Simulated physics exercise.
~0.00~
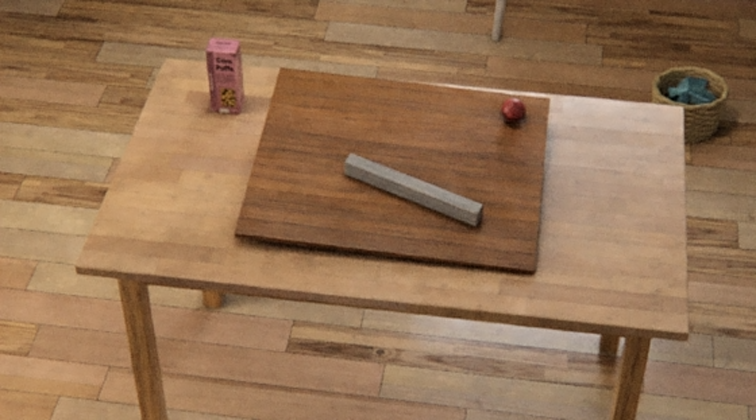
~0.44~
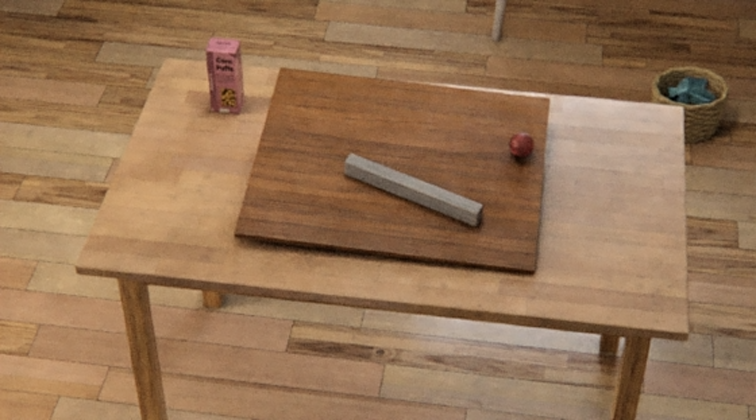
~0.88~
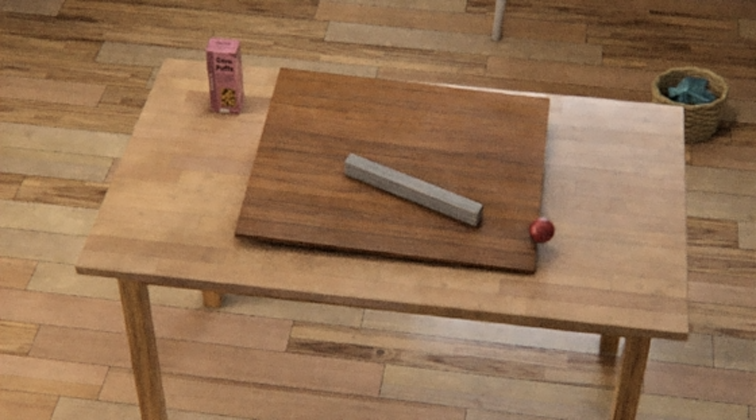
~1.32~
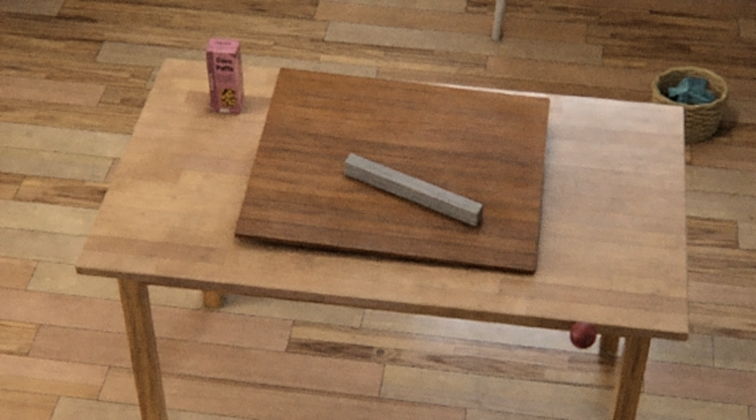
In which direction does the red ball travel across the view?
The red ball moves down the view, drifting a little to the right as it leaves the board and drops below the tabletop.
